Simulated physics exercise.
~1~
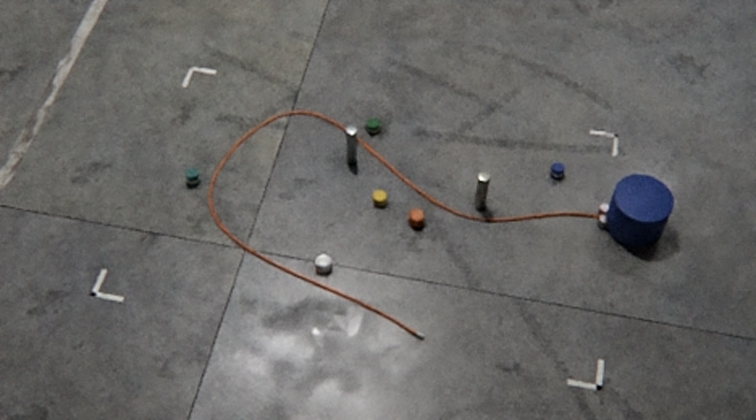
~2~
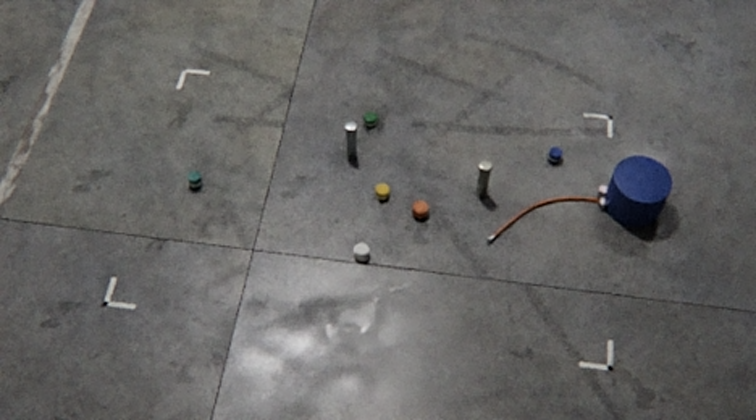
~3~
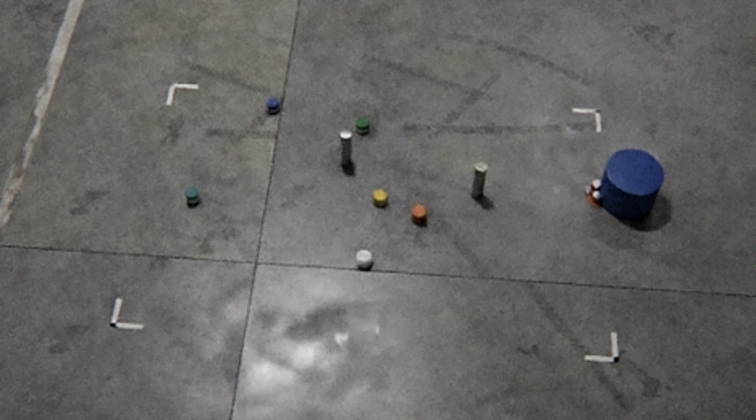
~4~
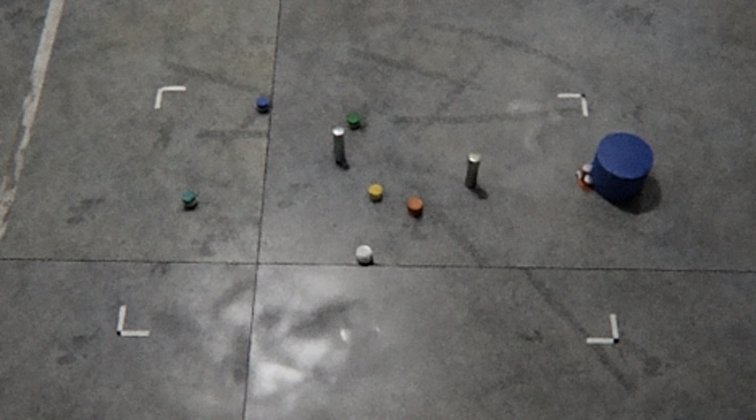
On a concrete floor, an orange cord retracts into a blue drum, shifting two small objects.
